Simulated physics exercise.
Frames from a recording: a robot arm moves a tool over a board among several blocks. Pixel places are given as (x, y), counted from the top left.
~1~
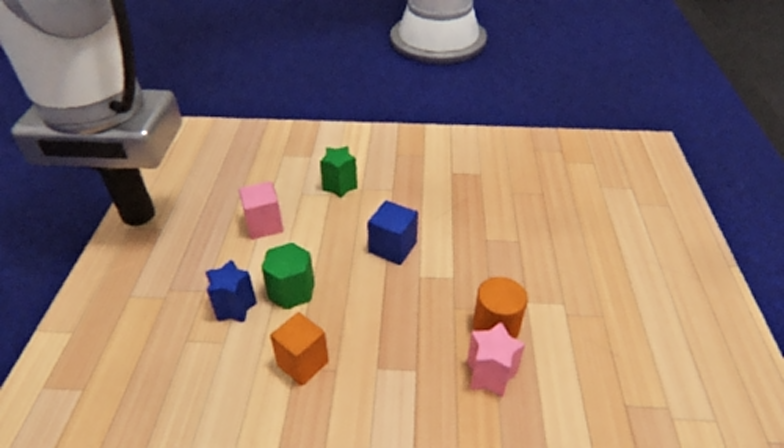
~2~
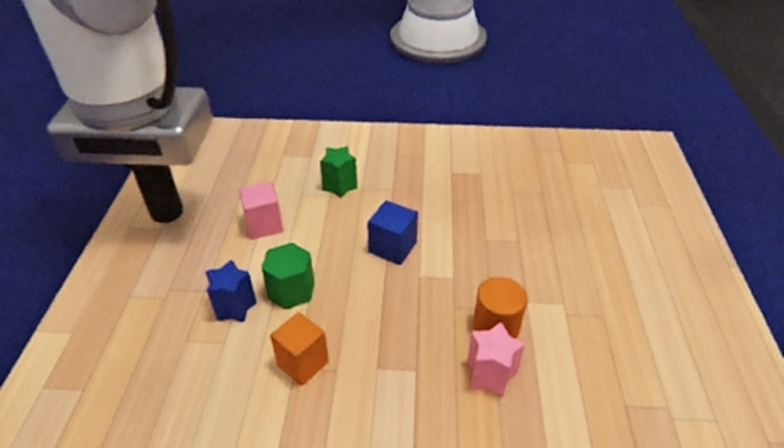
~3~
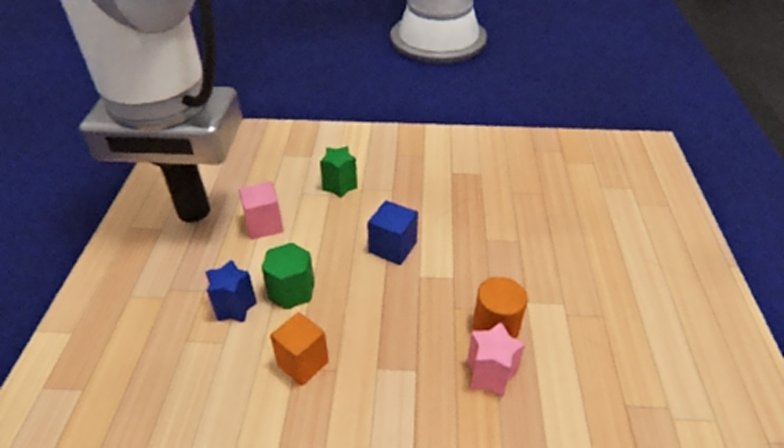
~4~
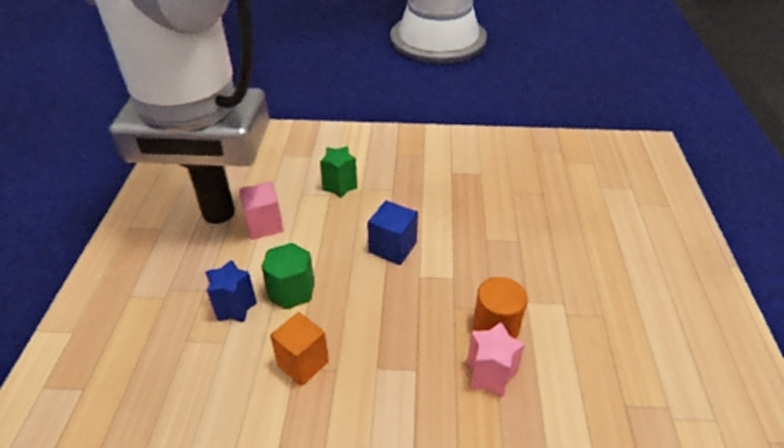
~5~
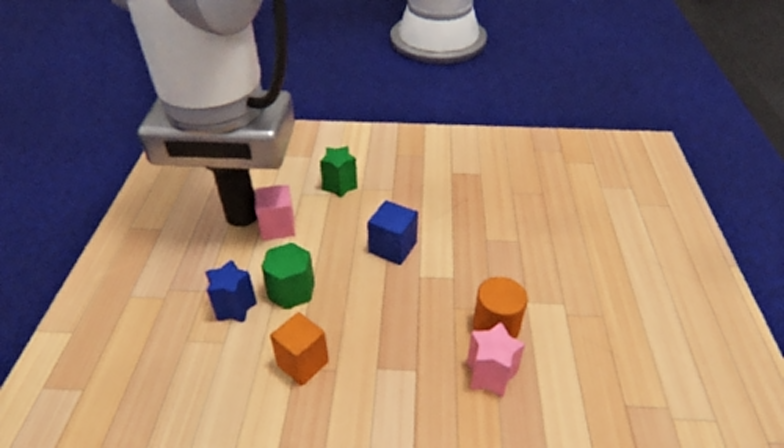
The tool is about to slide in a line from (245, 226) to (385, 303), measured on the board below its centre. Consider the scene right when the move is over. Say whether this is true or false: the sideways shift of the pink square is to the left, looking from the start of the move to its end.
True.
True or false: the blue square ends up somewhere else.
The claim does not hold.
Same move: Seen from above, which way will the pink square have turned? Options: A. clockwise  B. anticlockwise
That would be B.
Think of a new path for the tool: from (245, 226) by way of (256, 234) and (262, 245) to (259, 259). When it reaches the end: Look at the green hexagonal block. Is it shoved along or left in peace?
The result: It stays put.
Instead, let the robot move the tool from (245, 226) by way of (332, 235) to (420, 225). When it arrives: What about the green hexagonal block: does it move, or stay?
At the moment the path ends, the green hexagonal block still stands where it did.
On the path given first. One third of the way, tool (286, 239); pink square (311, 201), turned 40° anticlockwise.
Two thirds of the way, tool (334, 265); pink square (312, 201), turned 45° anticlockwise.
At the end, tool (385, 293); pink square (312, 201), turned 45° anticlockwise; green hexagonal block in place; blue square in place.
